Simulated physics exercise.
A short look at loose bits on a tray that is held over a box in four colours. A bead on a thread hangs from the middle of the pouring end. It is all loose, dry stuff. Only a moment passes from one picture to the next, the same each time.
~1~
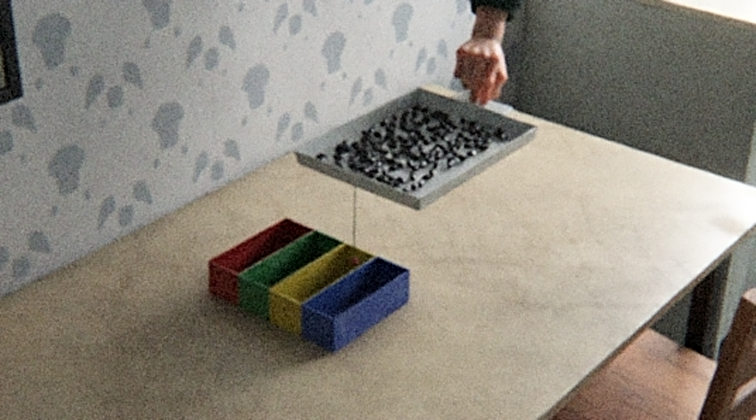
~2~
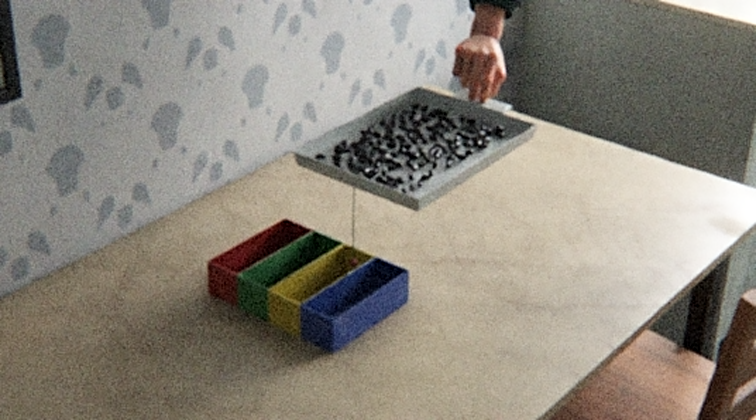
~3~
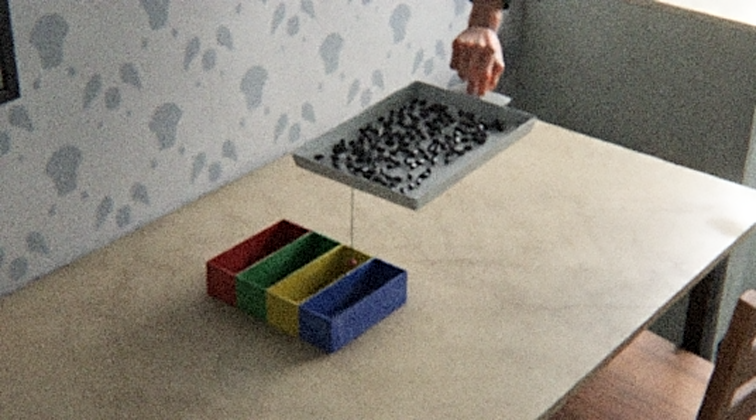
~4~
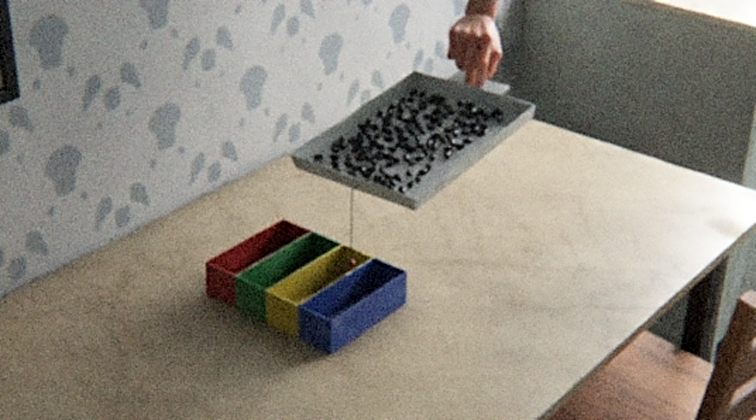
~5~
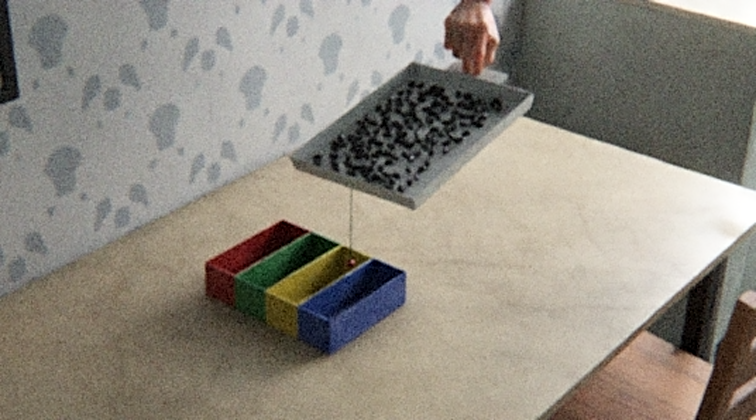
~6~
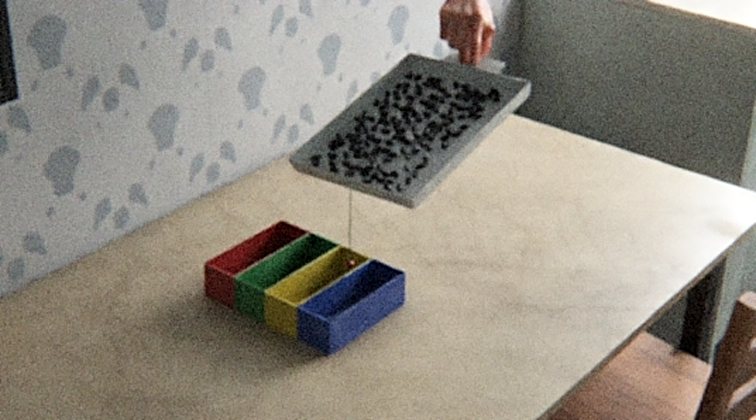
At first, a hand holds a gray tray of small black pieces level above a table, near an open box with red, green, yellow and blue cells. The hand then gradually tilts the tray, its left corner lowest, while the pieces stay spread across it and the box remains still.
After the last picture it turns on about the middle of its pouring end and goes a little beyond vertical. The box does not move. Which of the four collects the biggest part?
The green one ends fullest.
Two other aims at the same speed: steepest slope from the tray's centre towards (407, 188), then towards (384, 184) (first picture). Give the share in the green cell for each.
In turn 0 and 10 in a hundred.
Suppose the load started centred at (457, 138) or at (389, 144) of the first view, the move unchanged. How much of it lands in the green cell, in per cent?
Near 40 % and 50 %.
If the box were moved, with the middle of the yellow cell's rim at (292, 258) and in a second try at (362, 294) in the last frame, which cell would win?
The first try: Yellow. The second: Red.
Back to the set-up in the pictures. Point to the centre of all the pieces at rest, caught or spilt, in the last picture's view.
At about (286, 302).
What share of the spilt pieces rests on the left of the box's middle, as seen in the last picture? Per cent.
Close to 60 per cent.
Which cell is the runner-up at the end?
It is the cell in yellow.
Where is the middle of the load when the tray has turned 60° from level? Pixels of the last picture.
Close to (341, 151).
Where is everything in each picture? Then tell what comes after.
In the first frame, corners of the pouring end near (298, 150) and (419, 196), level; middle of the load near (407, 148), black beans; bead on its thread near (354, 262); red cell near (224, 280); green cell near (254, 295); yellow cell near (286, 310); blue cell near (318, 325).
In the second frame, corners of the pouring end near (297, 151) and (418, 197), level; middle of the load near (406, 147).
In the third frame, corners of the pouring end near (295, 152) and (416, 197), tipped barely, lowest at the left corner; middle of the load near (405, 144).
In the fourth frame, corners of the pouring end near (294, 154) and (414, 197), tipped a little, lowest at the left corner; middle of the load near (404, 140).
In the fifth frame, corners of the pouring end near (293, 156) and (413, 196), tipped a little, lowest at the left corner; middle of the load near (402, 135).
In the sixth frame, corners of the pouring end near (291, 158) and (411, 197), tipped clearly, lowest at the left corner; middle of the load near (401, 131); red cell near (220, 283); green cell near (250, 297); yellow cell near (281, 312); blue cell near (314, 328).
Shortly afterwards, tray tipped steeply; all but a few on the tray; only a few falling or outside the box.
Next, tray tipped right over; near two thirds on the tray; a little in the green cell; a little in the yellow cell; only a few in the red cell; only a few in the blue cell; near a quarter falling or outside the box.
Some moments later, tray tipped past a quarter turn; near a third in the green cell; near a quarter in the yellow cell; a little in the blue cell; a little in the red cell; a little falling or outside the box.
In the end, tray tipped past a quarter turn; near a third in the green cell; near a quarter in the yellow cell; a little in the blue cell; a little in the red cell; a little outside the box.
